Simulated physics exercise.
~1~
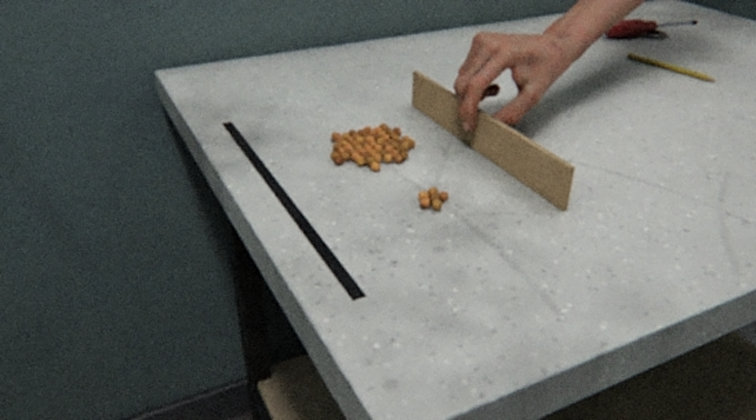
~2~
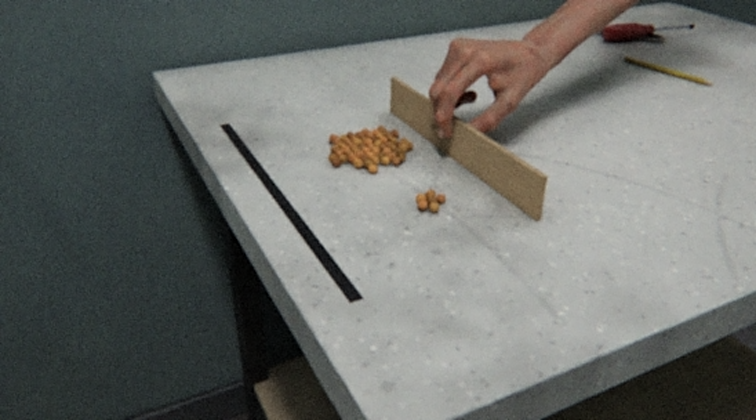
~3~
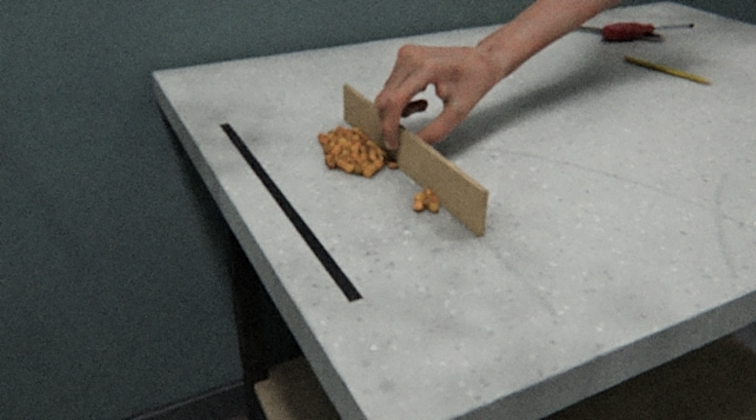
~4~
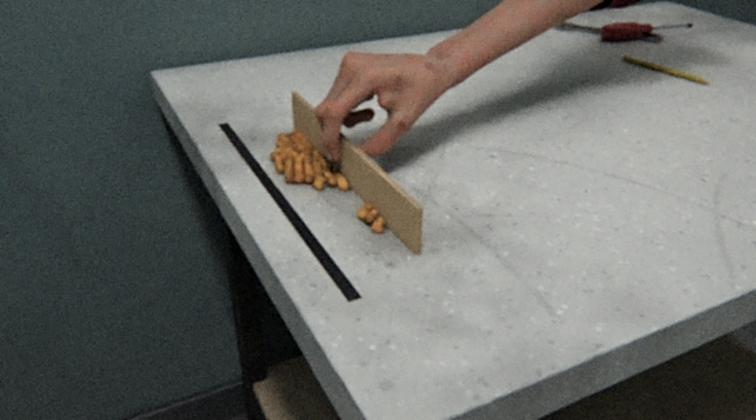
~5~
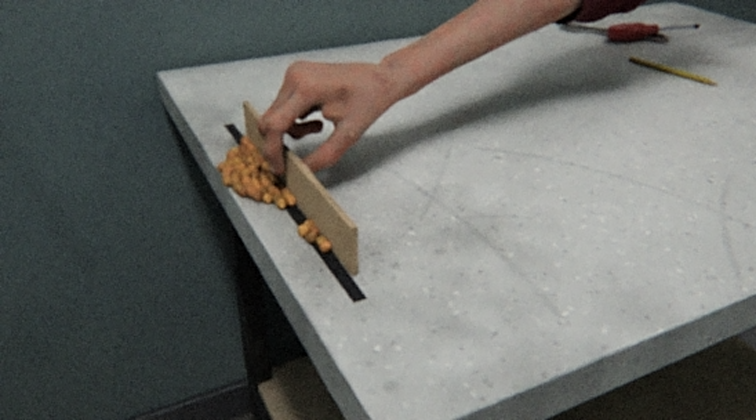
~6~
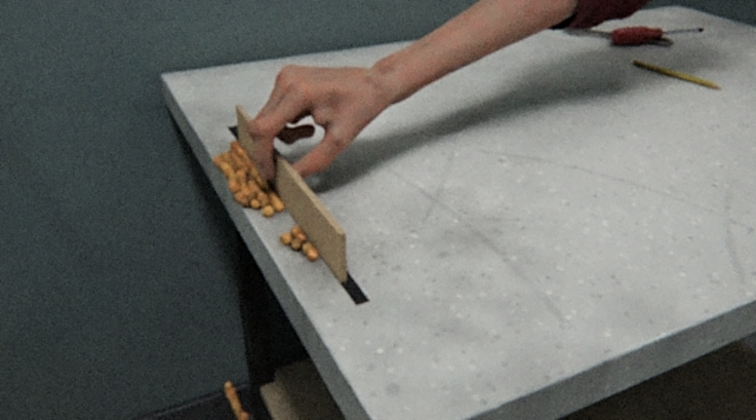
Hand pushing a piece of card left across a table, sweeping two heaps to black tape, some back pieces dropping off the edge.
